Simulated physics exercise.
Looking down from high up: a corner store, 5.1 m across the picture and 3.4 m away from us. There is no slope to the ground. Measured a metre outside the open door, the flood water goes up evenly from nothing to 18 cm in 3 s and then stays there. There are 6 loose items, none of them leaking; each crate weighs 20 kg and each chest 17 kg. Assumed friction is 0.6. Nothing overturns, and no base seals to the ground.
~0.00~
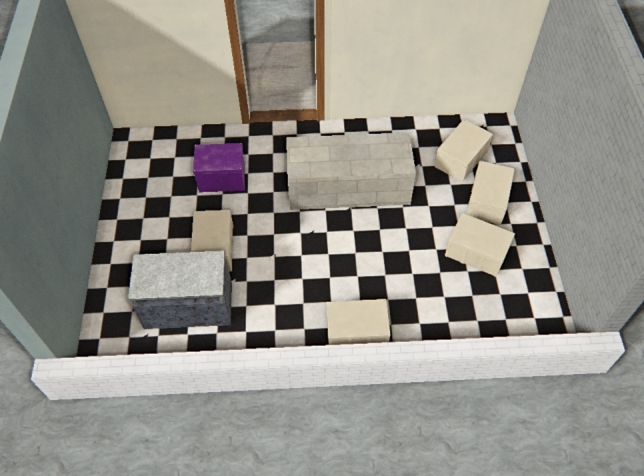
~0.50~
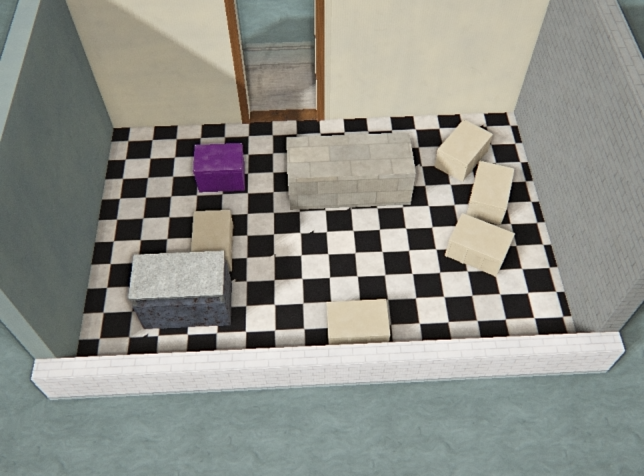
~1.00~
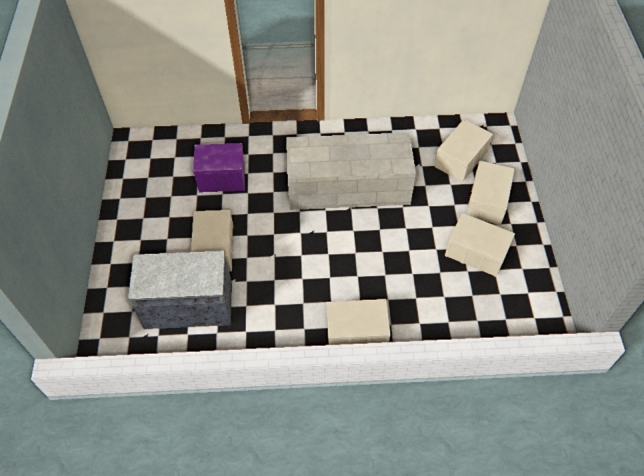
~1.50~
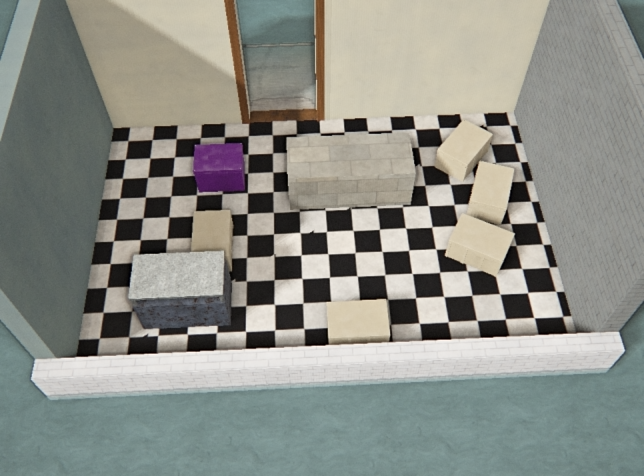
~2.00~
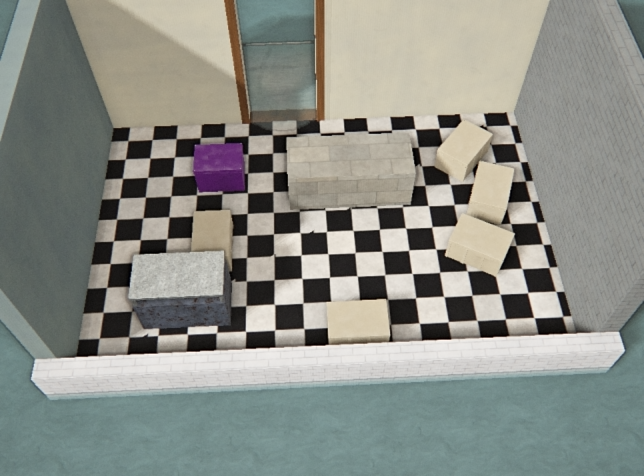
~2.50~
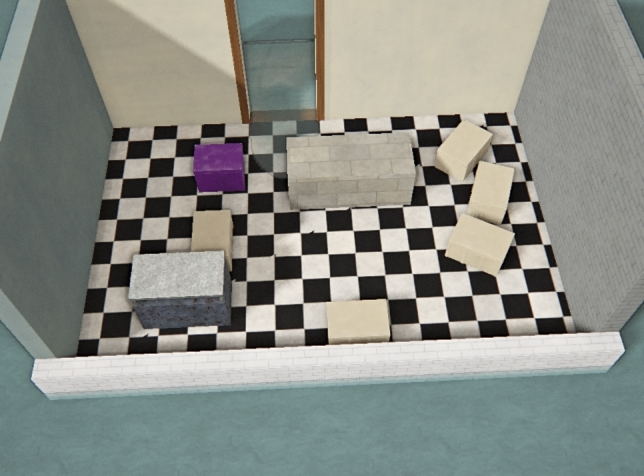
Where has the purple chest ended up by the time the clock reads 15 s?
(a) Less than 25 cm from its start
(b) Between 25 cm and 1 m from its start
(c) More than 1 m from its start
Answer: B.
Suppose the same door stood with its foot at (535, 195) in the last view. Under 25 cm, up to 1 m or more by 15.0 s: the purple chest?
Result for the purple chest: Negligible displacement.
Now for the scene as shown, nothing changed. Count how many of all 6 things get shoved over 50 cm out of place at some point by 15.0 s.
2.
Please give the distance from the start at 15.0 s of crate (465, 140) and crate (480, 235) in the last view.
In turn: 10 cm, 0 cm.
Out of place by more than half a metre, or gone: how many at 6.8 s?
I count 0 of them.
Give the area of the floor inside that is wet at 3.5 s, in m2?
I'd put it close to 2.5 m2.
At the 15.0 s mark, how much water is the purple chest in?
Somewhere close to 7 cm.
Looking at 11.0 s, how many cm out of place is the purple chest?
Some 20 cm from the start.
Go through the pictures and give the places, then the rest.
The first frame shows the purple chest at (218, 157), on the bottom; 0.0 m2 under water; 0 of 6 have shifted.
The second frame shows the purple chest at (218, 157) rests on the ground; water covers 0.0 m2; 0 of 6 have shifted.
The third frame shows the purple chest at (218, 157), on the bottom; water covers 0.0 m2; 0 of 6 have shifted.
The fourth frame shows the purple chest at (218, 157), on the bottom; water covers 0.0 m2; 0 of 6 have shifted.
The fifth frame shows the purple chest at (218, 157), on the bottom; water covers 0.1 m2; 0 of 6 have shifted.
The sixth frame shows the purple chest at (218, 157), on the bottom; 0.6 m2 under water; 0 of 6 have shifted.
After 3.5 s the purple chest is near (218, 157), 0.0 m from its start, aground; 0 afloat.
After 6.8 s the purple chest is near (213, 160), 0.1 m from its start, aground; 0 afloat.
After 11.0 s the purple chest is near (202, 168), 0.2 m from its start, aground; 0 afloat.
After 15.0 s the purple chest is near (174, 151), 0.5 m from its start, aground; 1 afloat.
